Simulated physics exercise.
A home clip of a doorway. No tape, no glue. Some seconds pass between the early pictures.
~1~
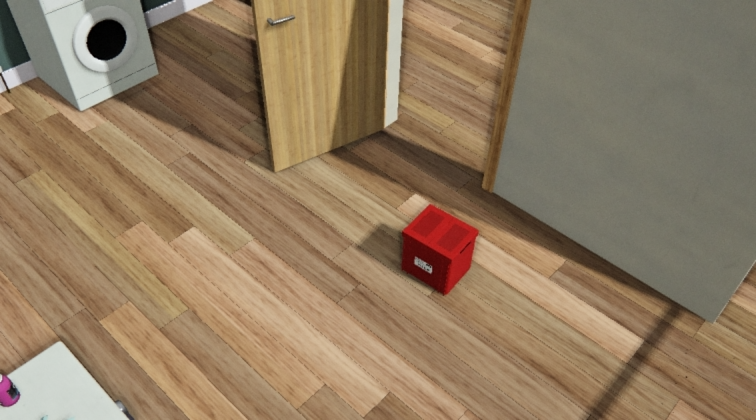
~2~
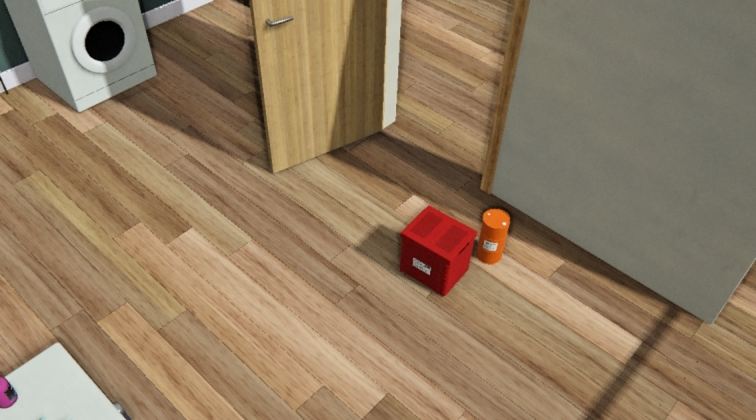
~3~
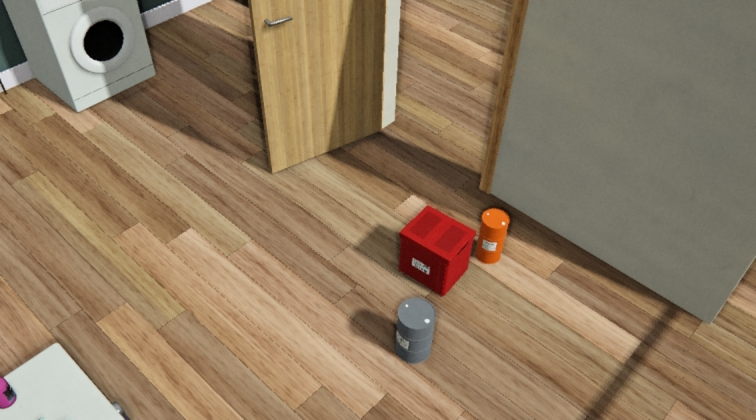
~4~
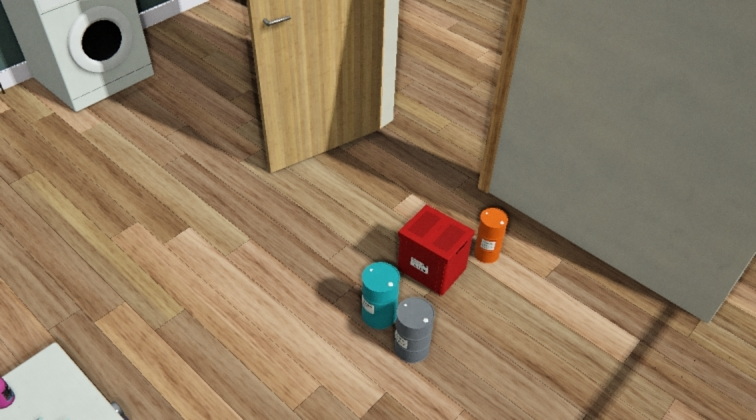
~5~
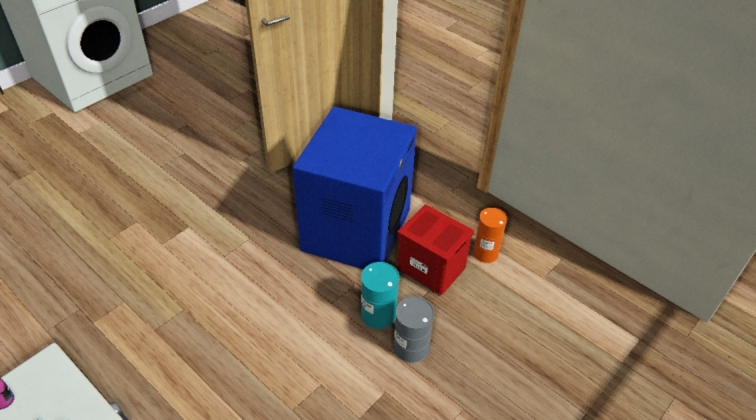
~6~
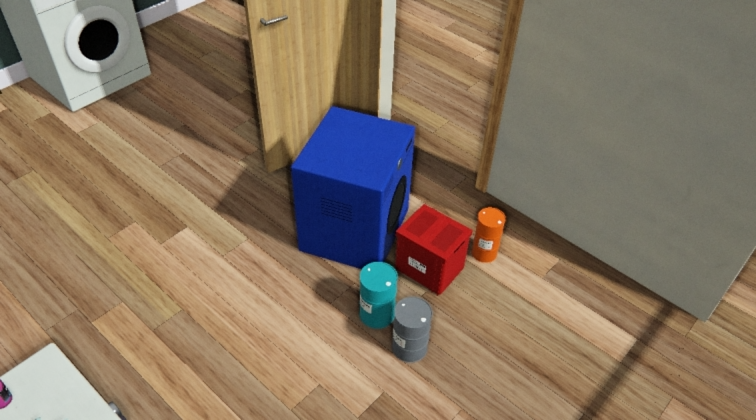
Doorway with an open, still door, a red tote being joined by orange, grey and turquoise canisters, then a blue appliance.
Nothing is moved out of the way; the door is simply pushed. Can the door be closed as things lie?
It is blocked.
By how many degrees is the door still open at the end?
About 70°.
Then, 0.40 s on from there, door at 98°.
Then, 0.70 s on from there, door at 85°.
Then, 0.90 s on from there, door at 75°.
In the end, door at 72°; all 5 unmoved. At the end, from the last picture's camera, blue appliance near (356, 191).
